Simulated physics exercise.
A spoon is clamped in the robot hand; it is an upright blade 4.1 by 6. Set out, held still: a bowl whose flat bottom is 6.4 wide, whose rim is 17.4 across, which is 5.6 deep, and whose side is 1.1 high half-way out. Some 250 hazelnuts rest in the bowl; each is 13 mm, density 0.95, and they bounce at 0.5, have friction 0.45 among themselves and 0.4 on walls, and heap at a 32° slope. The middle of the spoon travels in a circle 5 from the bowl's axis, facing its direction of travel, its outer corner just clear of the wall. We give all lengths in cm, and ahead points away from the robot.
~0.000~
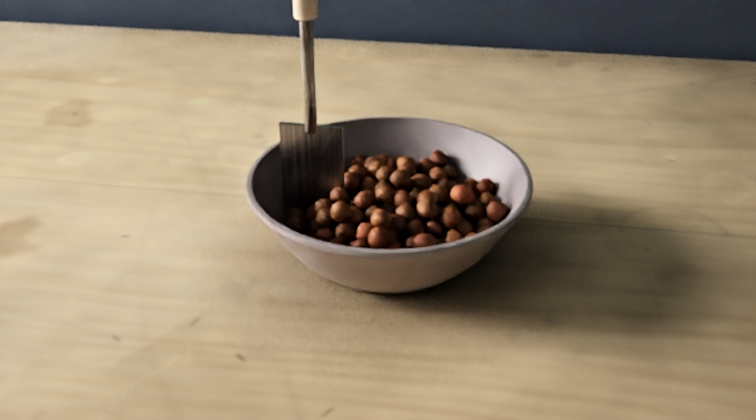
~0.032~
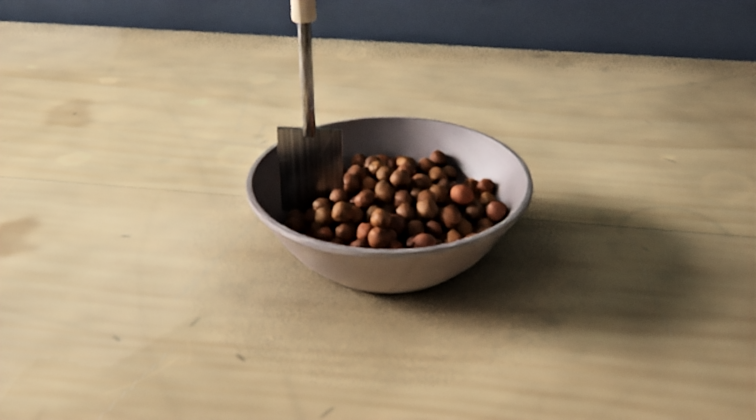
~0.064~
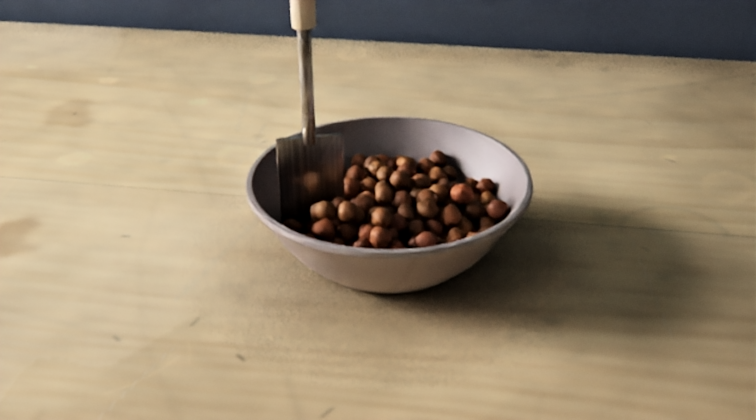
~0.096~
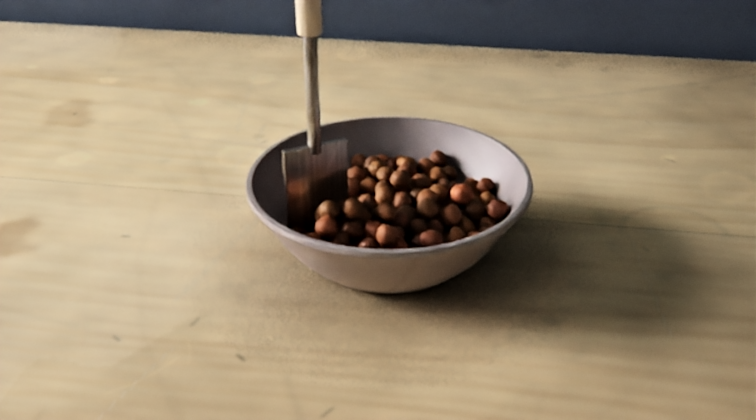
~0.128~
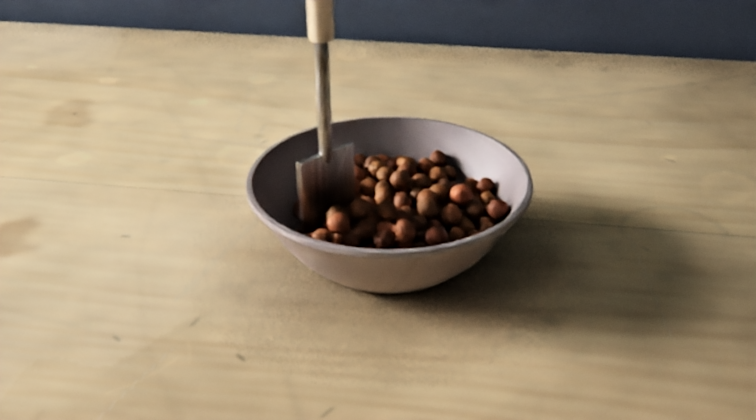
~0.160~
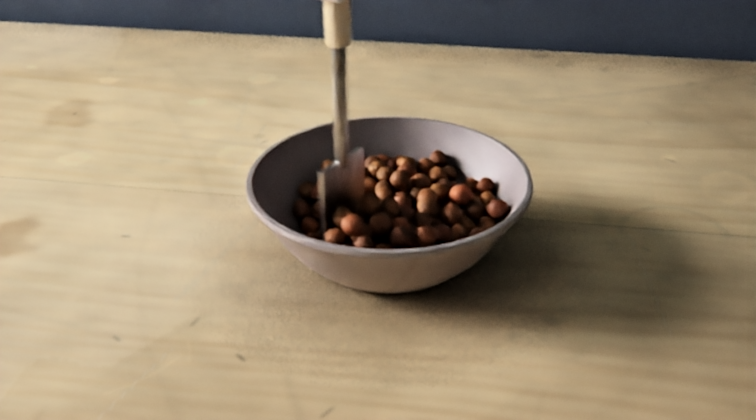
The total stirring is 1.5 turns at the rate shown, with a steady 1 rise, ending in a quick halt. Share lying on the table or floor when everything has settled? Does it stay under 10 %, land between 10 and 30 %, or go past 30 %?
It lands between 10 and 30 %.
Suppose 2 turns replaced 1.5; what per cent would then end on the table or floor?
It would be around 30 percent.
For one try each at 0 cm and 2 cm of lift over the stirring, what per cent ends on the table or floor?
Try one: Around 25 %; try two: Around 15 %.
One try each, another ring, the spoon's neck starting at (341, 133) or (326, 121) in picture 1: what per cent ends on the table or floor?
Around 10 per cent on the first try, around 20 per cent on the second.
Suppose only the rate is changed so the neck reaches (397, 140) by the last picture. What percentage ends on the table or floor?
Something like 35 percent, roughly.
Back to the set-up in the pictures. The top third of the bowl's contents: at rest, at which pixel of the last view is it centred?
Estimated centre: (434, 208).
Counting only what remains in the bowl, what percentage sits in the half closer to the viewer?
Close to 50 in a hundred.
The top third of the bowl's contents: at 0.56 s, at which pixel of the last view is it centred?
At about (385, 151).
By 0.56 s, 252° round, highest piece 8 above the table; 226 in the bowl, 14 on the table or floor, 7 in flight or on the tool.
By 0.96 s, 78° round, highest piece 8 above the table; 202 in the bowl, 42 on the table or floor, 3 in flight or on the tool.
By 1.35 s, 180° round, highest piece 5 above the table; 194 in the bowl, 53 on the table or floor.
By 2.05 s, 180° round, highest piece 5 above the table; 194 in the bowl, 53 on the table or floor.
Final count, 194 in the bowl, 53 on the table or floor. That is 21 % on the table or floor.
